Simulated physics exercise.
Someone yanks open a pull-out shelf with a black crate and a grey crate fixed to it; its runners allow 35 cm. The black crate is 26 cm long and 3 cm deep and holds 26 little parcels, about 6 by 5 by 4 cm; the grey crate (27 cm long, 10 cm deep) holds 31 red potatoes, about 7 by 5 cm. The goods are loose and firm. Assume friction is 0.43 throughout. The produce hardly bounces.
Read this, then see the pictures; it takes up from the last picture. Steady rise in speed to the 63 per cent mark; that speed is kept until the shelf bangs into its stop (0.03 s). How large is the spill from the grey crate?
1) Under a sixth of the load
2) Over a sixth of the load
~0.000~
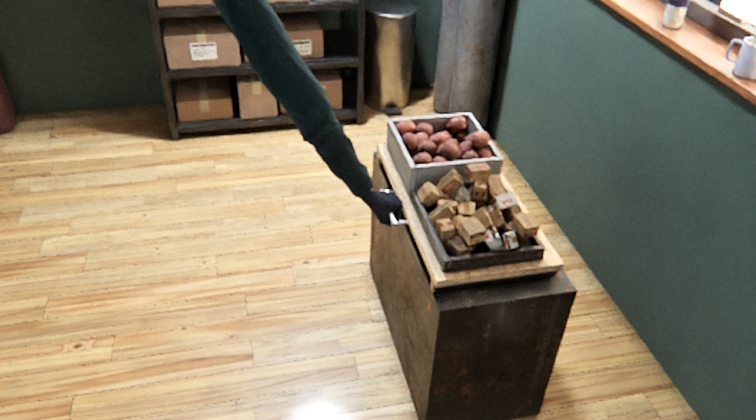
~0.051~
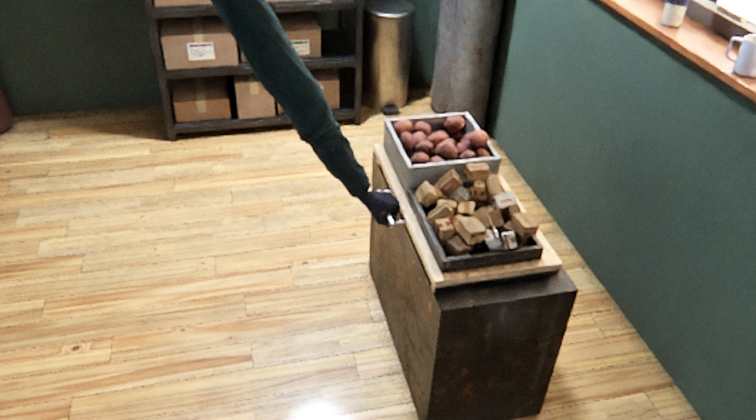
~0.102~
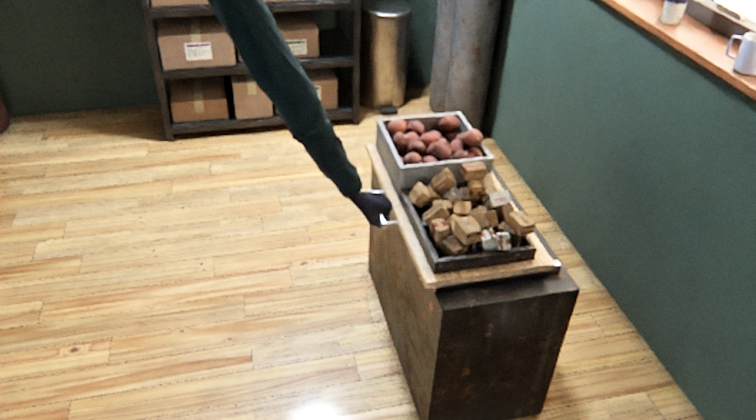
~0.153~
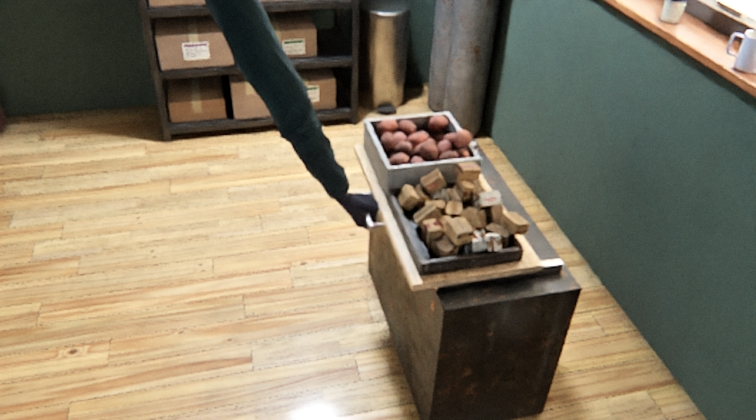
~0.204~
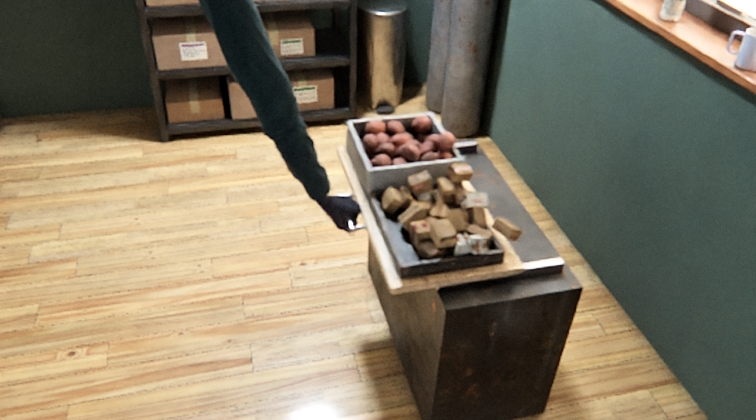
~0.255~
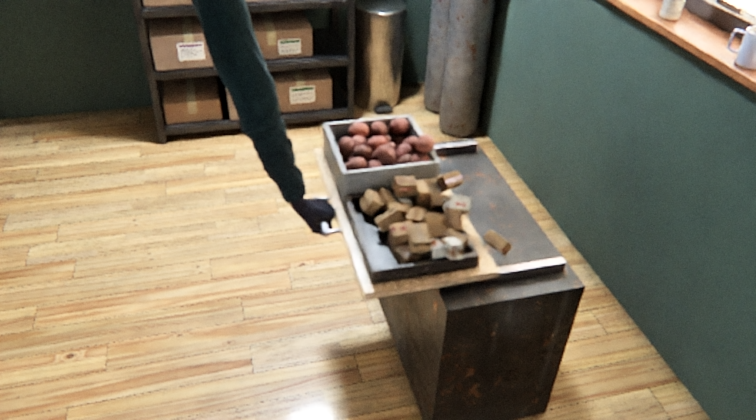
1.
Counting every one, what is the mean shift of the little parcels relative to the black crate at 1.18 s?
I'd say close to 0 cm toward the left.
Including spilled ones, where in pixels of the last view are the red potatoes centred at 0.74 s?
(329, 159).
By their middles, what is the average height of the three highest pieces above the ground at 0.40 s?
About 76 cm.
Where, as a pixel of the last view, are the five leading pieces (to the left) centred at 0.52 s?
Near (304, 228) in pixels.
After 0.32 s, the runners reach their end.
After 0.40 s, black crate 23 in, 3 out and grey crate 31 in, 0 out.
After 0.52 s, black crate 20 in, 6 out and grey crate 31 in, 0 out.
After 0.74 s, black crate 17 in, 9 out and grey crate 31 in, 0 out.
When it is over (at 1.18 s), black crate 17 in, 9 out and grey crate 31 in, 0 out. Asked share, 0 of 31, 0 per cent.
